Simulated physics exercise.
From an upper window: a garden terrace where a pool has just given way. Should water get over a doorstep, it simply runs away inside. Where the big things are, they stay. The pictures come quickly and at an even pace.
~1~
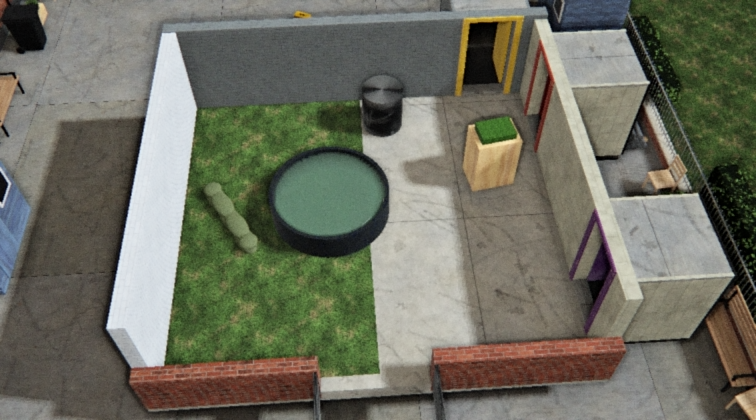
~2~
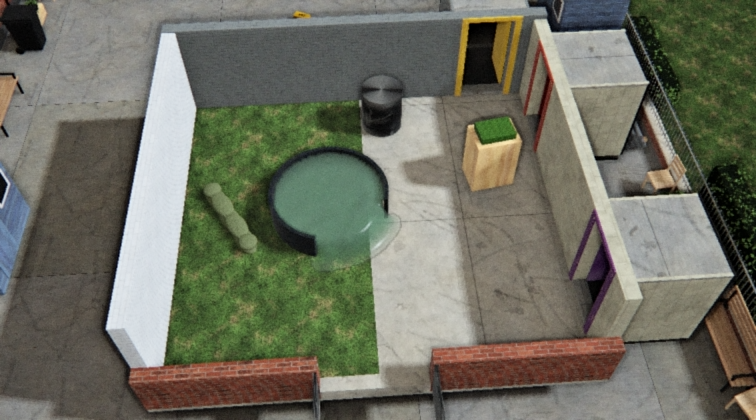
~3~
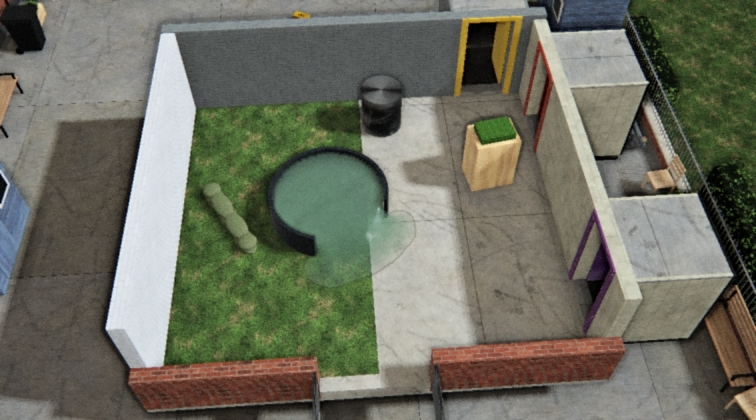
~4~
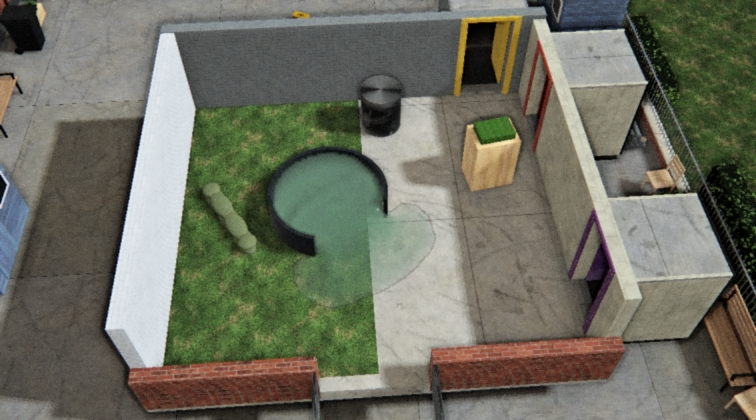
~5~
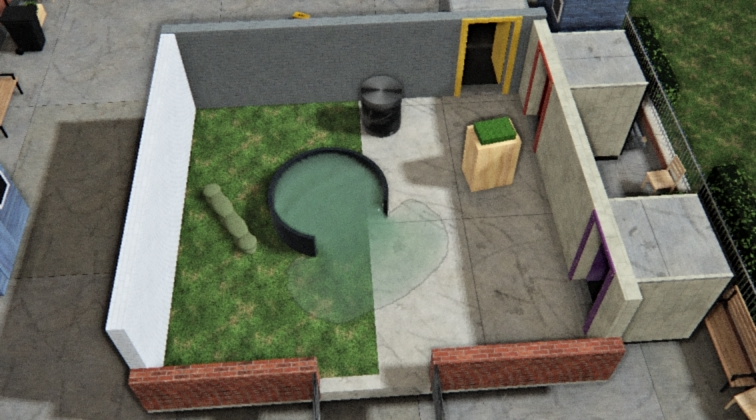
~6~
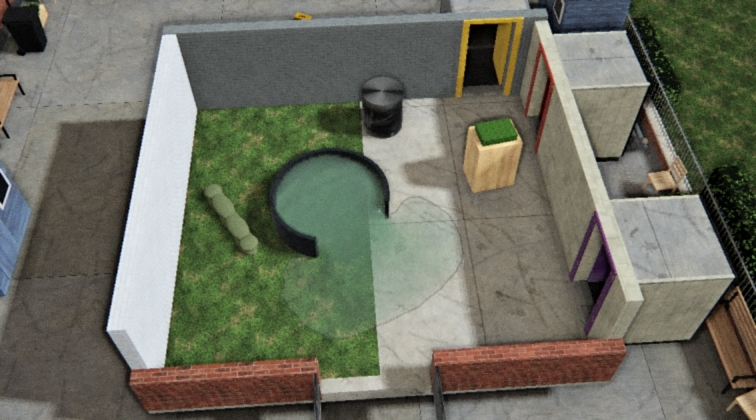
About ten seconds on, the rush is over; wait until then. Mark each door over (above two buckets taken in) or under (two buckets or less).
Yellow door: Under. Purple door: Over. Red door: Under.
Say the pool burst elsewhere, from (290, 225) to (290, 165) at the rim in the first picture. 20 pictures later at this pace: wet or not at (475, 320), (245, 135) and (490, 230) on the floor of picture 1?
Taken one by one: Unaffected, then sodden, then unaffected.
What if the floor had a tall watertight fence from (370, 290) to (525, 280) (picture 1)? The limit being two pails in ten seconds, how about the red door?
The way I read it, the red door does not reach the mark.
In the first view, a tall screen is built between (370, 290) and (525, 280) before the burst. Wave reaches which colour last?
It would be the yellow door.
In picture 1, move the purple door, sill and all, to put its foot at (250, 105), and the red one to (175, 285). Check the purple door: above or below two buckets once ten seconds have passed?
Well, the purple one never reaches the limit, I reckon.
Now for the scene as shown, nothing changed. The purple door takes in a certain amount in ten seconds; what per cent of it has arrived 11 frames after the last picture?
Around 0 in a hundred.
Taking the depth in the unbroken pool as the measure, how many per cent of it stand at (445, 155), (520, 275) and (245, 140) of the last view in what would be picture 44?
0, 12 and 0 in a hundred, in turn.
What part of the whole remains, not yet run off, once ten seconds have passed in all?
Roughly 70 parts in every hundred.
A moment on, water covers 25 % of the floor; the yellow door not reached, the purple door not reached, the red door not reached.
Next, water covers 35 % of the floor; the yellow door not reached, the purple door wet at the sill, nothing in, the red door not reached.
Then, water covers 40 % of the floor; the yellow door not reached, the purple door over two buckets in, the red door not reached.
Later, water covers 55 % of the floor; the yellow door not reached, the purple door far over two buckets in, the red door wet at the sill, nothing in.
In the end, water covers 70 % of the floor; the yellow door wet at the sill, nothing in, the purple door far over two buckets in, the red door wet at the sill, nothing in.
